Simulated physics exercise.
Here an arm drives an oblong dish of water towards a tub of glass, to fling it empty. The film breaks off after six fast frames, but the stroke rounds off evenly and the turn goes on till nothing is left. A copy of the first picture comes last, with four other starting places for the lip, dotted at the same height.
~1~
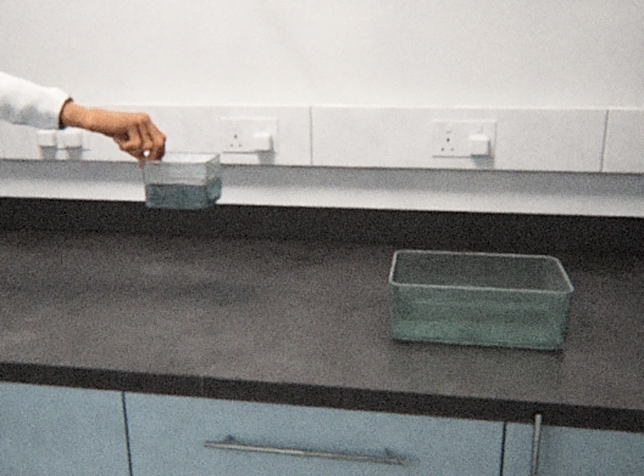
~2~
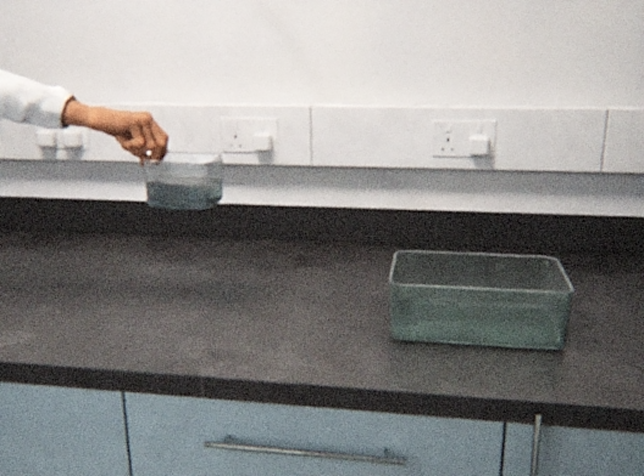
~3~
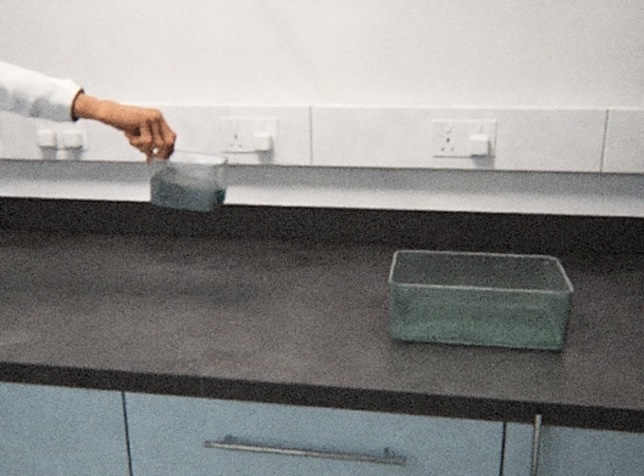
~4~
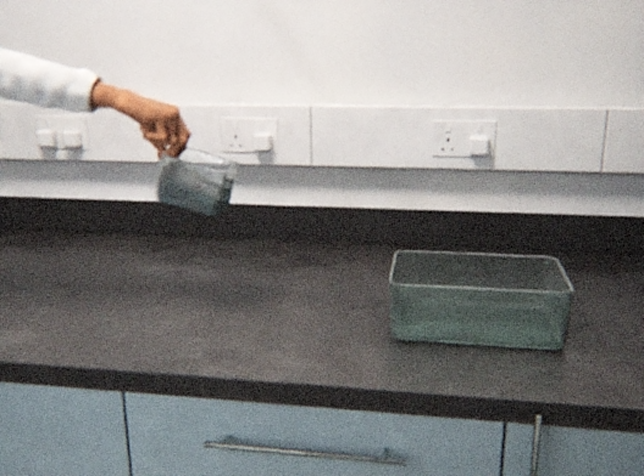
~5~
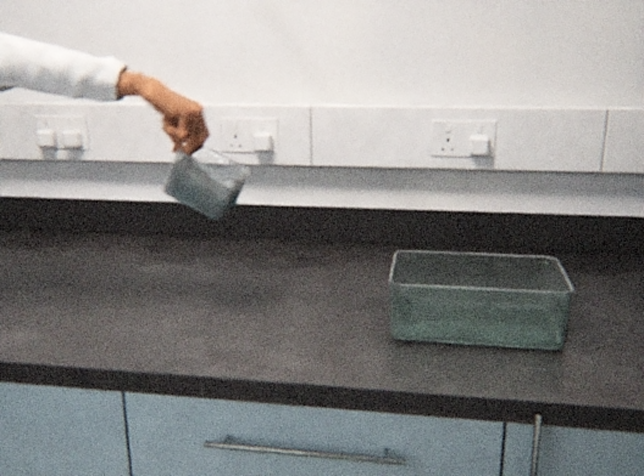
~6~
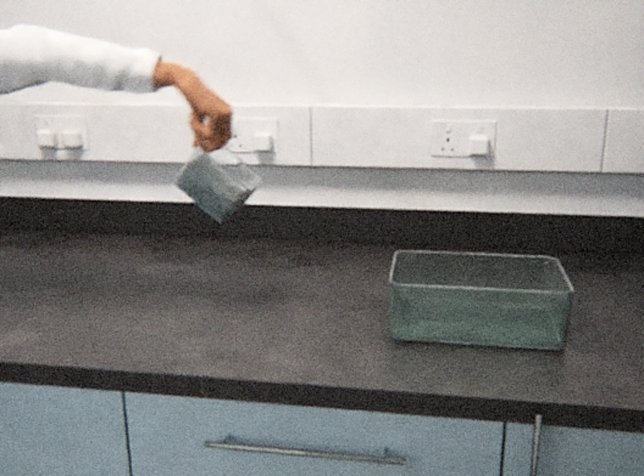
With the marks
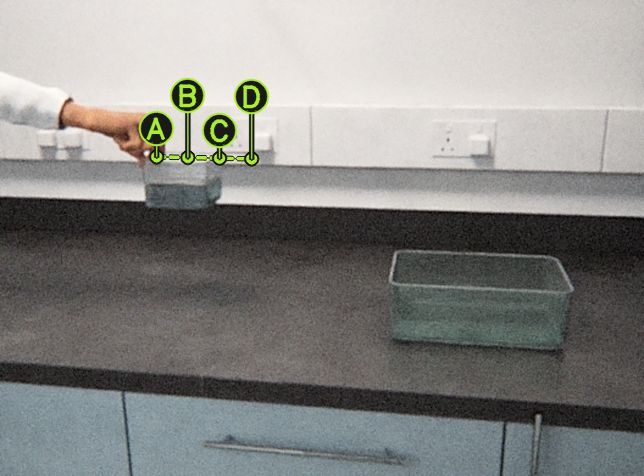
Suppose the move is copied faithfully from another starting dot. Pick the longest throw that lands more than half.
Go for D.
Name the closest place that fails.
Here it is place C.
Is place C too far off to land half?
Yes, it does.
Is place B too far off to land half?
Yes, it does.
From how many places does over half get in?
One of the four.
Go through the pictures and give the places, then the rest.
Upright, lip at (212, 158); tub from (390, 337) to (565, 348); nothing has left yet.
Upright, lip at (214, 158); nothing has left yet.
Tipped about 6°, lip at (221, 161); nothing has left yet.
Tipped about 15°, lip at (231, 167); nothing has left yet.
Tipped about 27°, lip at (244, 175); nothing has left yet.
Tipped about 41°, lip at (257, 184); nothing has left yet.
On the marked copy, A at (156, 156); B at (187, 157); C at (219, 158); D at (251, 158).
If A is chosen, about 0 % lands in the tub, 100 % falls short.
If B is chosen, about 0 % lands in the tub, 96 % falls short and 4 % goes beside or beyond.
If C is chosen, about 8 % lands in the tub, 86 % falls short and 6 % goes beside or beyond.
If D is chosen, about 76 % lands in the tub, 12 % falls short and 12 % goes beside or beyond.
